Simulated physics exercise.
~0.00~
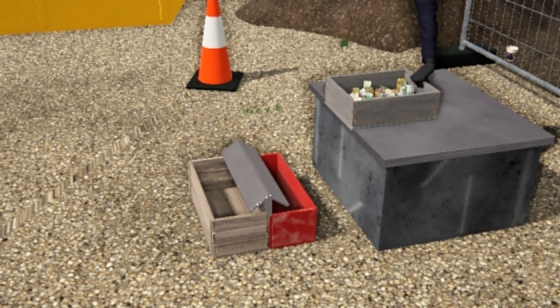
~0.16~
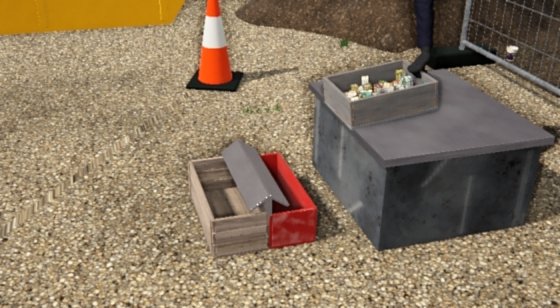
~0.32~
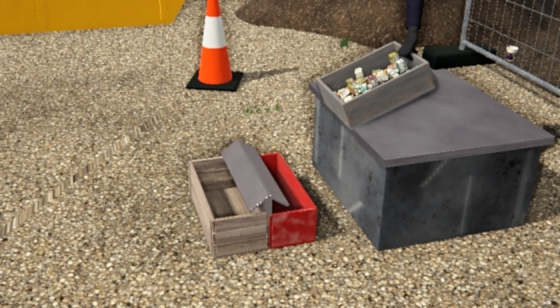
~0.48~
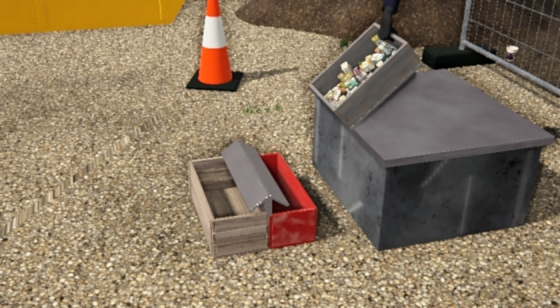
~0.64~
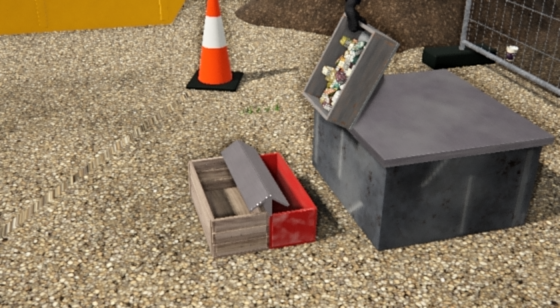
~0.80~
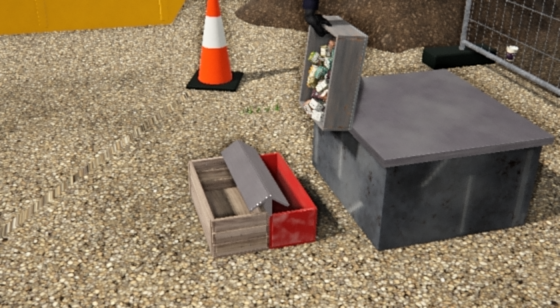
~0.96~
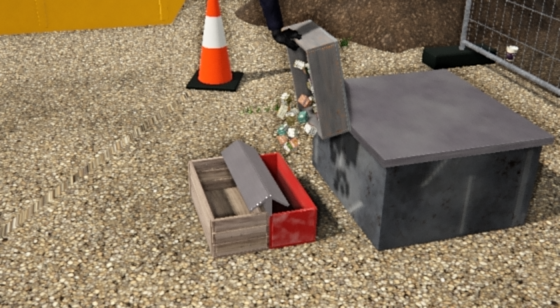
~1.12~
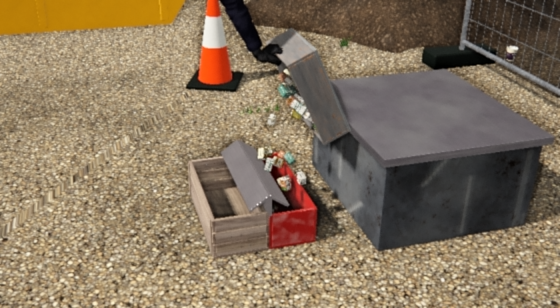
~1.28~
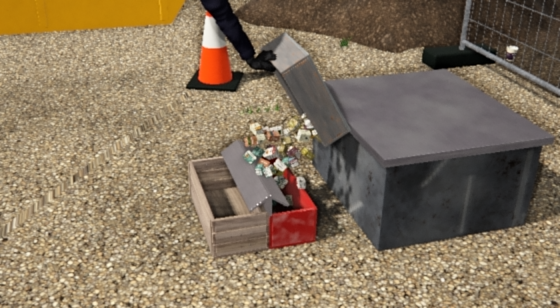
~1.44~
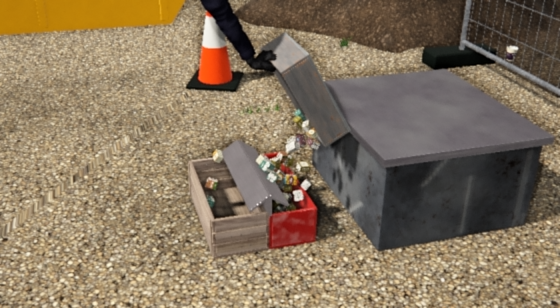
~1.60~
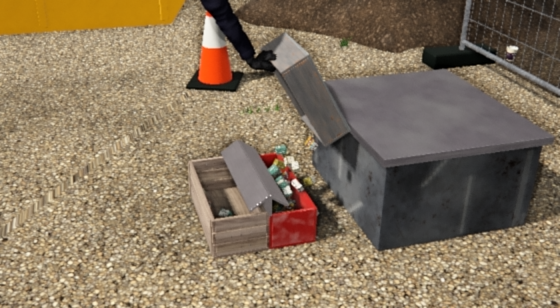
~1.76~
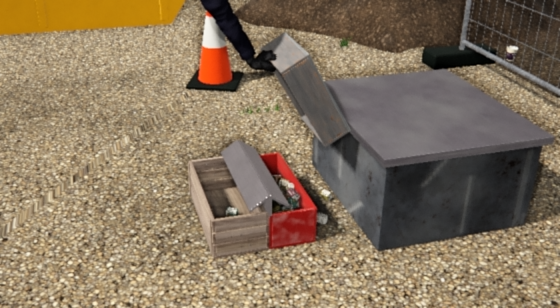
On gravelly ground beside a traffic cone, a dark-sleeved arm tipping a grey crate, spilling small cartons mostly into a red trough.
